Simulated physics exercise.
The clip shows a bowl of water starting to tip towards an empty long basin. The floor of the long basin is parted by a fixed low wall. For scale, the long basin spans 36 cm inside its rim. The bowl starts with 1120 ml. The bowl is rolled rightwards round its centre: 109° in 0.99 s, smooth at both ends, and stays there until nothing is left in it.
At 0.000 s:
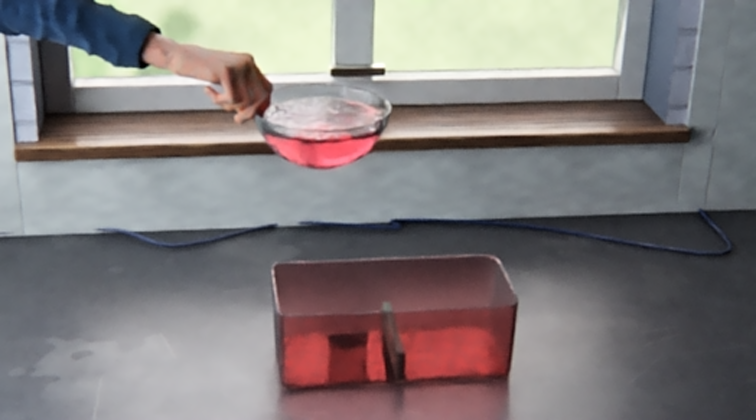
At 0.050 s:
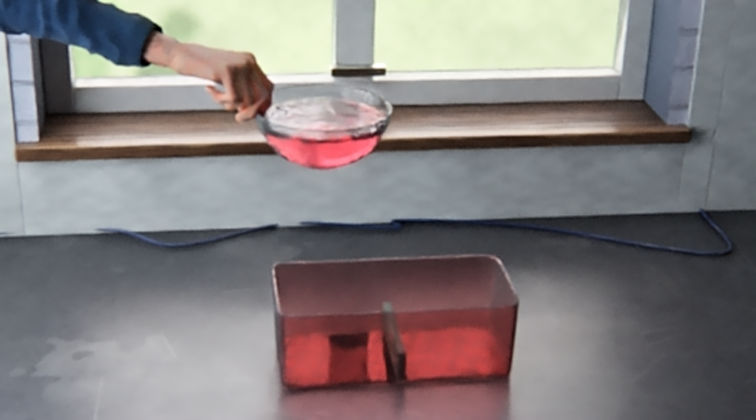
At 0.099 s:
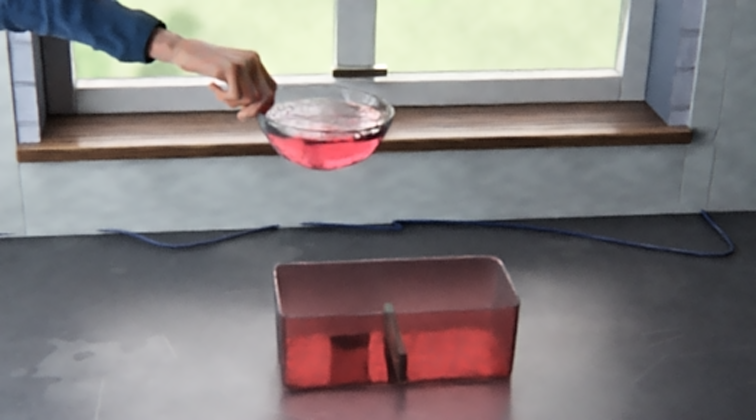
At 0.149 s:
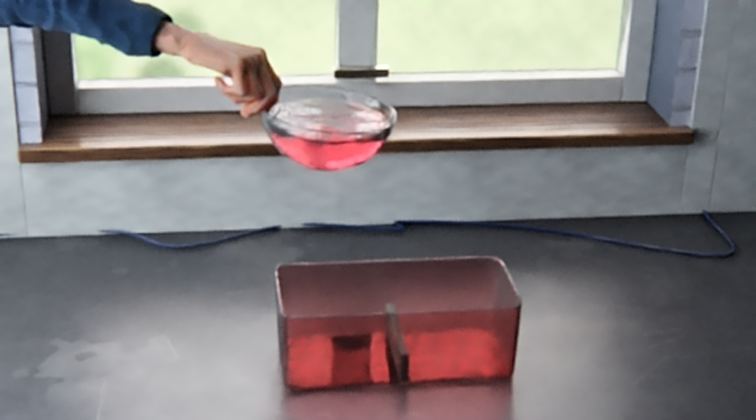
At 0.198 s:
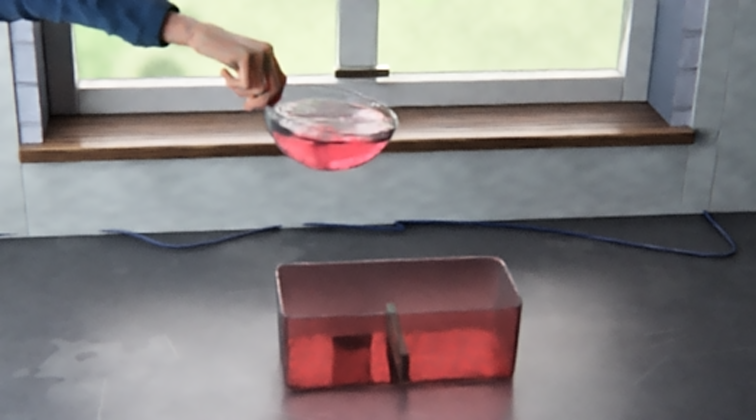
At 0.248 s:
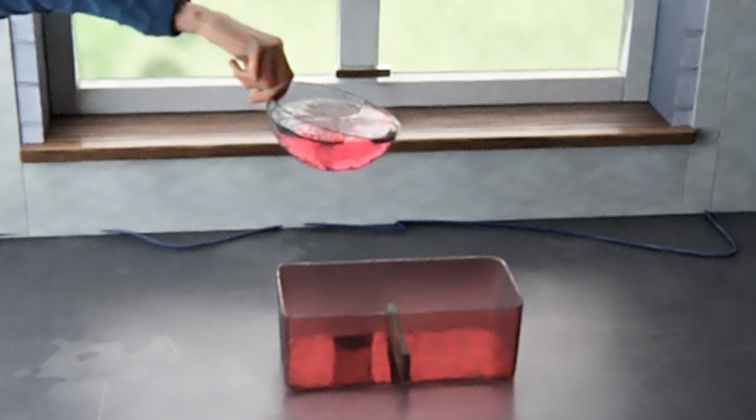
On a dark grey tabletop before a window with a wooden sill and pale wall, the view is from the front and slightly above. A hand in a blue sleeve holds a clear glass bowl of pinkish-red liquid at upper centre, above a long translucent reddish basin with a dark upright divider, while a blue cord lies behind. The hand slowly tilts the bowl rightwards, its right edge dipping slightly, while the basin stays still.
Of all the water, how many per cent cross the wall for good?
The far part has some 81 per cent.
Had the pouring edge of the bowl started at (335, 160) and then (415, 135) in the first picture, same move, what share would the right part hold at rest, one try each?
In turn about 25 and 85 per cent.
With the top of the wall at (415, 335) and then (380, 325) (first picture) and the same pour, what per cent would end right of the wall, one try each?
First 55, then 90 per cent.
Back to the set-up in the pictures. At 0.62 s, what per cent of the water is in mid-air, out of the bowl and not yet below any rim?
About 60 per cent.
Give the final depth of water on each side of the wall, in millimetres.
Some 6 mm on the left and 34 mm on the right.
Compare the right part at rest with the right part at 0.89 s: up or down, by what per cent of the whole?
The share moves up, by some 3 per cent.
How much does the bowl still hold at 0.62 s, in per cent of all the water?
Near 26 in a hundred.
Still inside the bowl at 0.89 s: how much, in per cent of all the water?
Some 0 per cent.
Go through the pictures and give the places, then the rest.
In the first frame, tilt 0°; pouring edge (389, 106); surface from (257, 119) to (384, 116); the long basin's rim runs from (275, 290) to (508, 280); the wall's top is at (394, 327).
In the second frame, tilt 1°; pouring edge (390, 107); surface from (258, 119) to (385, 116).
In the third frame, tilt 3°; pouring edge (392, 110); surface from (260, 118) to (386, 119).
In the fourth frame, tilt 6°; pouring edge (395, 115); surface from (263, 117) to (389, 121).
In the fifth frame, tilt 10°; pouring edge (397, 120); surface from (266, 117) to (392, 122).
In the sixth frame, tilt 16°; pouring edge (398, 126); surface from (271, 117) to (396, 123).
After 0.62 s the tilt is 76° and 26 per cent is still to pour, 0 is left of the wall and 15 right of it.
After 0.89 s the tilt is 106° and 0 per cent is still to pour, 11 is left of the wall and 78 right of it.
After 1.18 s the tilt is 109° and 0 per cent is still to pour, 17 is left of the wall and 81 right of it.
After 1.49 s the tilt is 109° and 0 per cent is still to pour, 17 is left of the wall and 81 right of it.
In the end 17 per cent lies left of the wall, 81 right of it and 2 outside.
